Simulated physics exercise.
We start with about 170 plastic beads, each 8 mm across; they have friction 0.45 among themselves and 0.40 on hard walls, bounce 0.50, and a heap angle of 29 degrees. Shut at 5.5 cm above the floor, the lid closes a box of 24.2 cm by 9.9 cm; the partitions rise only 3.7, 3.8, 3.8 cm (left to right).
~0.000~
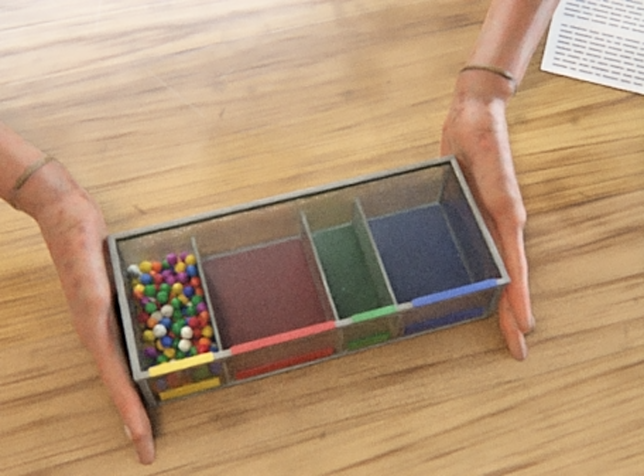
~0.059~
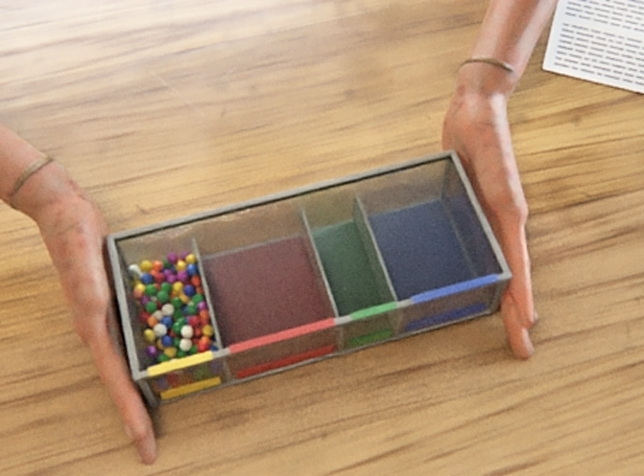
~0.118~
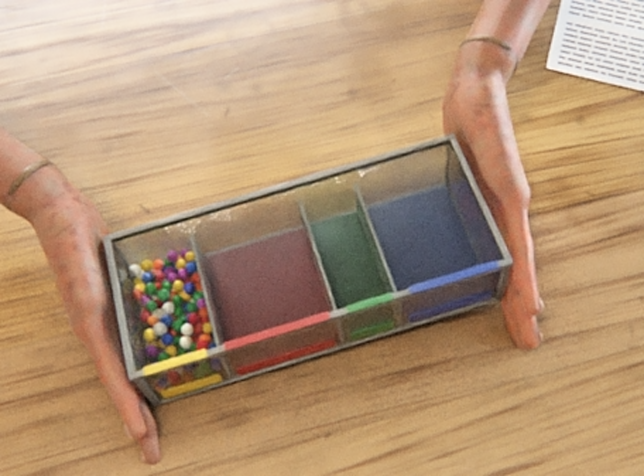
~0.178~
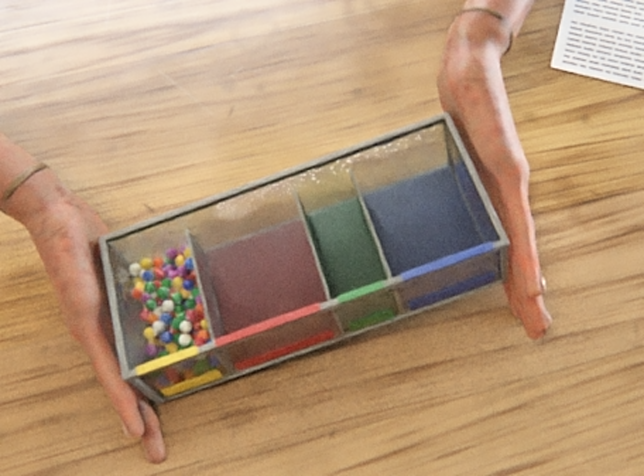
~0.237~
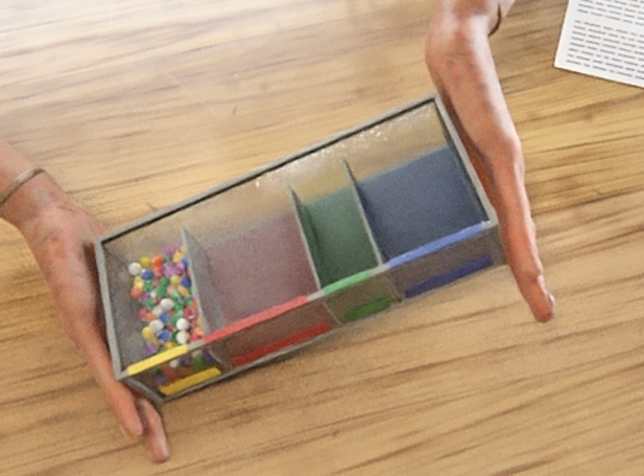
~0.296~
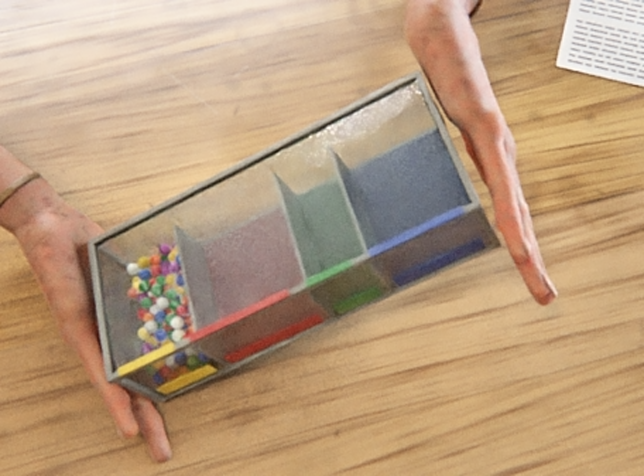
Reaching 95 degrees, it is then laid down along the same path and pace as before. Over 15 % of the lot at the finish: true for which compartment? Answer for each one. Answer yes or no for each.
Red: No, blue: No, green: No, yellow: Yes.
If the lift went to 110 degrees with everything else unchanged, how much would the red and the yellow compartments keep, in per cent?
Shares: Red 0 and yellow 100, per cent.
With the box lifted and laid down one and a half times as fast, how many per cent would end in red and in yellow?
Final split: Red = 0 %, yellow = 100 %.
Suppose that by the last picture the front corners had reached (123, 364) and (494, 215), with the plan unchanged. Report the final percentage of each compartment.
In the end red holds 0 %, blue holds 0 %, green holds 0 % and yellow holds 100 %.
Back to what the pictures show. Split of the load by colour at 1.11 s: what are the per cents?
Red 0, blue 0, green 0, yellow 100.
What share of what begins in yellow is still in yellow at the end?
Some 100 per cent.
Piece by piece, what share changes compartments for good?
0 %.
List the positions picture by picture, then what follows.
The first picture shows box tilt 0 degrees, front corners at (141, 374) and (502, 279); yellow 100 %.
The second picture shows box tilt 1 degrees, front corners at (140, 374) and (504, 275).
The third picture shows box tilt 6 degrees, front corners at (136, 373) and (505, 261), lowest corner left back.
The fourth picture shows box tilt 12 degrees, front corners at (129, 373) and (501, 242), lowest corner left back.
The fifth picture shows box tilt 18 degrees, front corners at (123, 374) and (491, 223), lowest corner left back.
The sixth picture shows box tilt 24 degrees, front corners at (114, 375) and (473, 204), lowest corner left back; yellow 100 %. The box's pace is about 100 degrees a second.
Then, at 1.11 s, tilt 94 degrees; yellow 100 %.
Then, at 1.66 s, tilt 40 degrees; yellow 100 %.
After 2.26 s, tilt 0 degrees; yellow 100 %.
In the end, at 2.9 s, red 0 %, blue 0 %, green 0 %, yellow 100 %.
